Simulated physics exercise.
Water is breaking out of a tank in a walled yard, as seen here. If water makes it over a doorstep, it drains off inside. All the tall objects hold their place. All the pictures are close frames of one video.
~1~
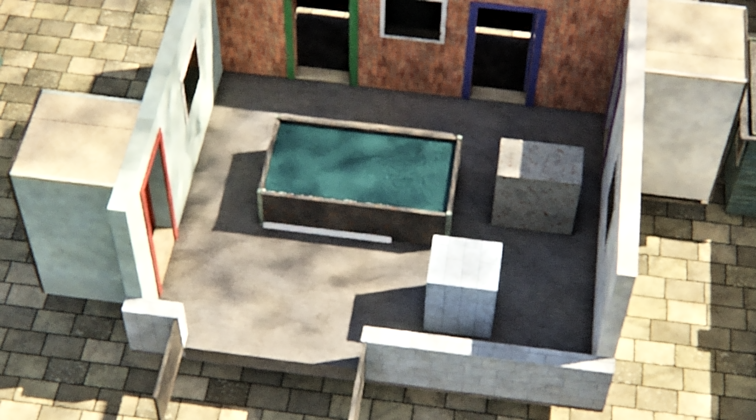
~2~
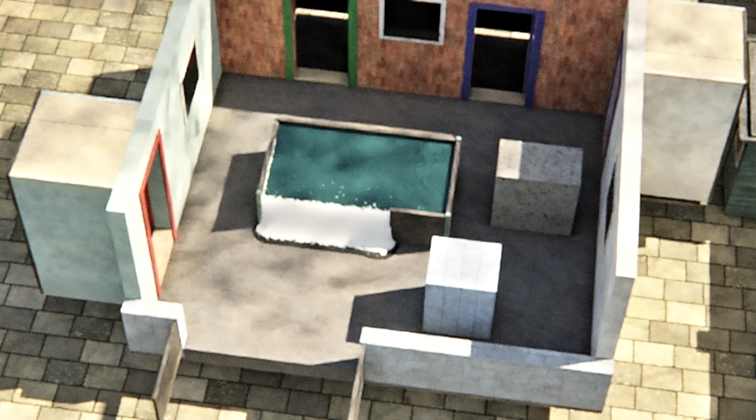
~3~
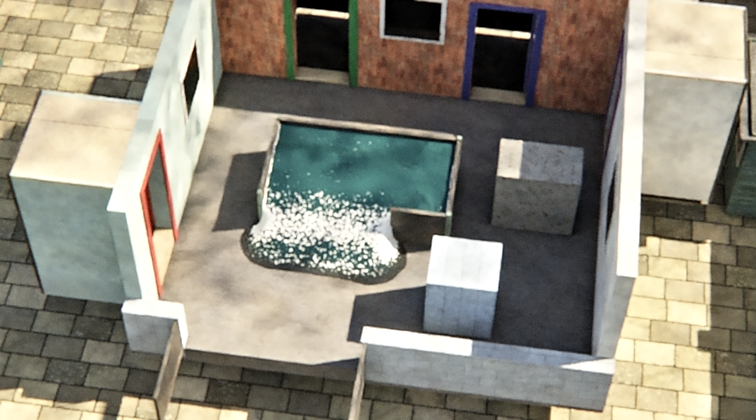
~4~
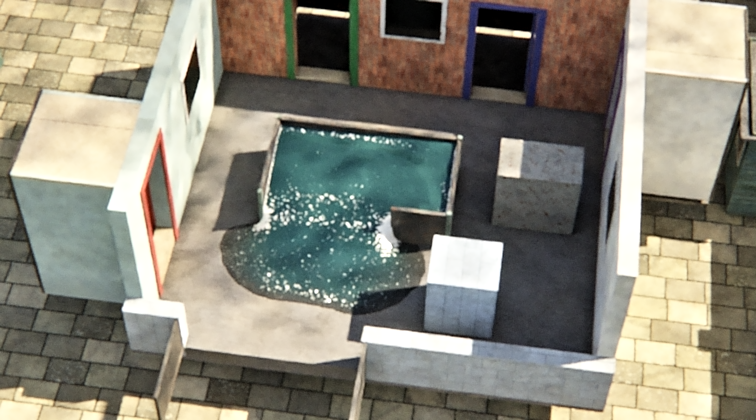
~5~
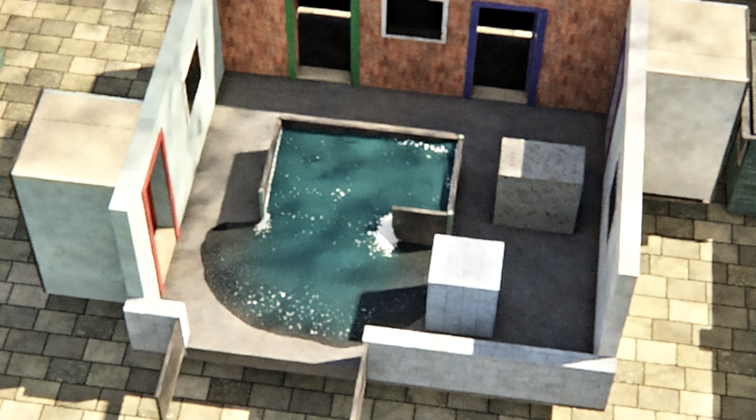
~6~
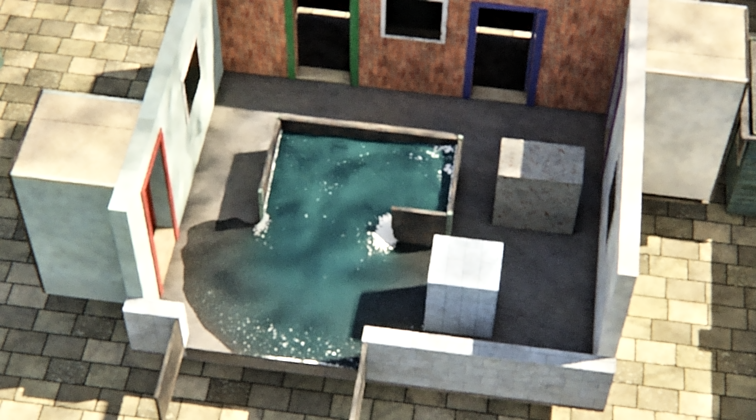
Teal water bursts through the front side of a rectangular tank in a walled yard, tumbling out in a white, foaming sheet. It fans across the grey floor toward the low front wall and the red-framed doorway on the left, its foam thinning to scattered flecks while the surrounding blocks stay still.
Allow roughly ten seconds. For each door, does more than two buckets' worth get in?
Result: Purple door: Not too much gets in there, red door: Not too much gets in there, green door: Not too much gets in there, blue door: Not too much gets in there.
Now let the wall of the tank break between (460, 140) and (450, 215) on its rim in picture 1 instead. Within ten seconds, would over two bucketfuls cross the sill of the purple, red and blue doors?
Then: The purple door is over; the red door holds; the blue door takes more.
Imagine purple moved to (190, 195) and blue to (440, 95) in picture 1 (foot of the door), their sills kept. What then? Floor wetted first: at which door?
I reckon it is the one in red.
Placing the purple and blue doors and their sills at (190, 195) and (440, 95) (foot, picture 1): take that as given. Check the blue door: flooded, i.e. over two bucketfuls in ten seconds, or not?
Here the blue door stays short.
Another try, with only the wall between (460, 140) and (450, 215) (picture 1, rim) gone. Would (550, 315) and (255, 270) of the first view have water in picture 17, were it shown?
In the order asked, I get drenched for the first and still bare for the second.
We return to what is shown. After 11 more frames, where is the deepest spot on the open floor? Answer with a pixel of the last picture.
I'd say near (152, 328).
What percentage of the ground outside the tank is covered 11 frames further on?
About 35 in a hundred.
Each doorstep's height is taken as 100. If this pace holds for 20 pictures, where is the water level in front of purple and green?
Depth ratios, approx.: 0 and 0 percent.
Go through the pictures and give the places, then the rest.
Still water in the water tank at (361, 168), in the first picture.
Water pours out at (326, 220) and has run to (391, 251), in the second picture.
The front is at (398, 265), out from the gap at (327, 222), in the third picture.
The front is at (402, 292), out from the gap at (327, 222), in the fourth picture.
The front is at a hidden place, out from the gap at (329, 222), in the fifth picture.
Water pours out at (328, 222) and has run to a hidden place, in the sixth picture.
A moment on, water covers 30 % of the floor; the purple door not reached, the red door wet at the sill, nothing in, the green door not reached, the blue door not reached.
Next, water covers 35 % of the floor; the purple door not reached, the red door wet at the sill, nothing in, the green door not reached, the blue door not reached.
Then, water covers 45 % of the floor; the purple door not reached, the red door wet at the sill, nothing in, the green door not reached, the blue door not reached.
Later, water covers 65 % of the floor; the purple door wet at the sill, nothing in, the red door wet at the sill, nothing in, the green door not reached, the blue door not reached.
In the end, water covers 80 % of the floor; the purple door wet at the sill, nothing in, the red door wet at the sill, nothing in, the green door wet at the sill, nothing in, the blue door wet at the sill, nothing in.
